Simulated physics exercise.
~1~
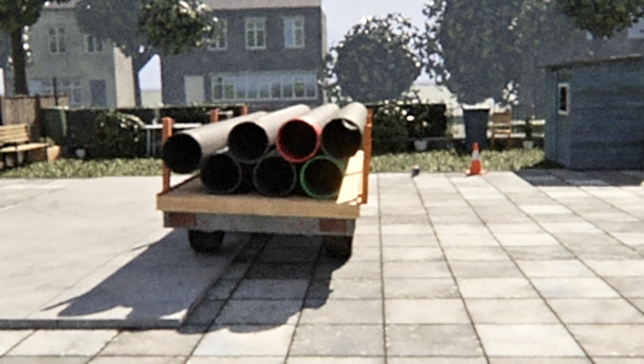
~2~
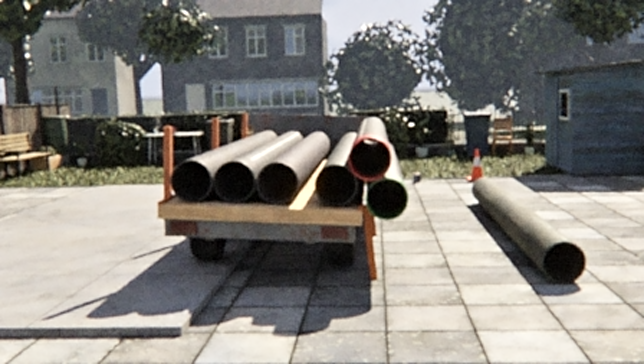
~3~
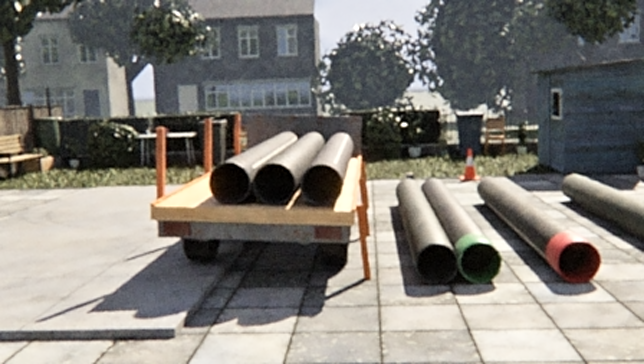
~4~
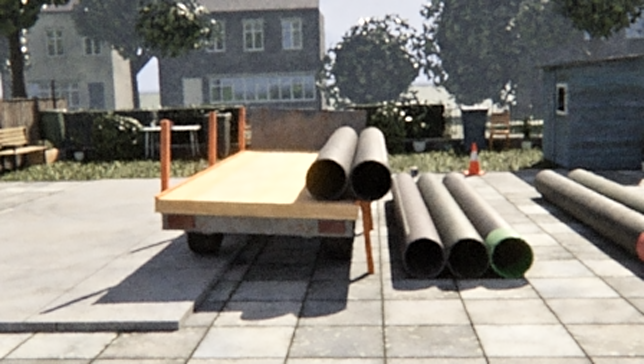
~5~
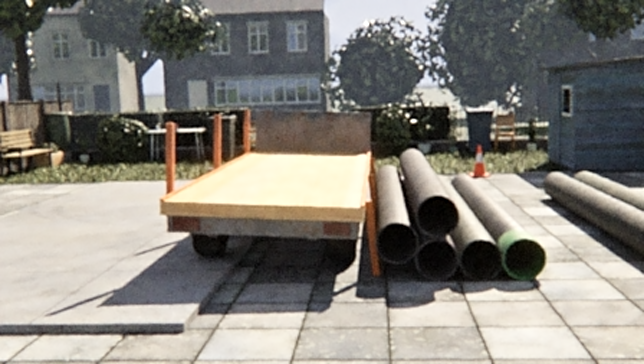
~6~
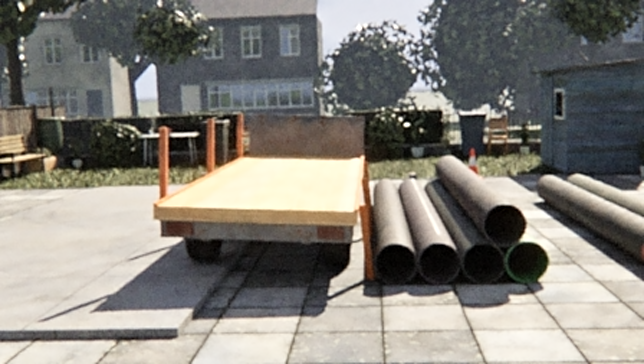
At the start, seven hollow pipes, one rimmed red and one green, are stacked in two layers on the low trailer, seen from behind in a paved yard. The load spreads out and shifts right, and one dark pipe is already on the paving. The green and red pipes slip off the right side and roll onto the ground, leaving three dark pipes on the deck. Those move right and drop off too, one coming to lie on top of the others. Finally the deck is empty, and every pipe, red and green included, is to the right of the trailer.
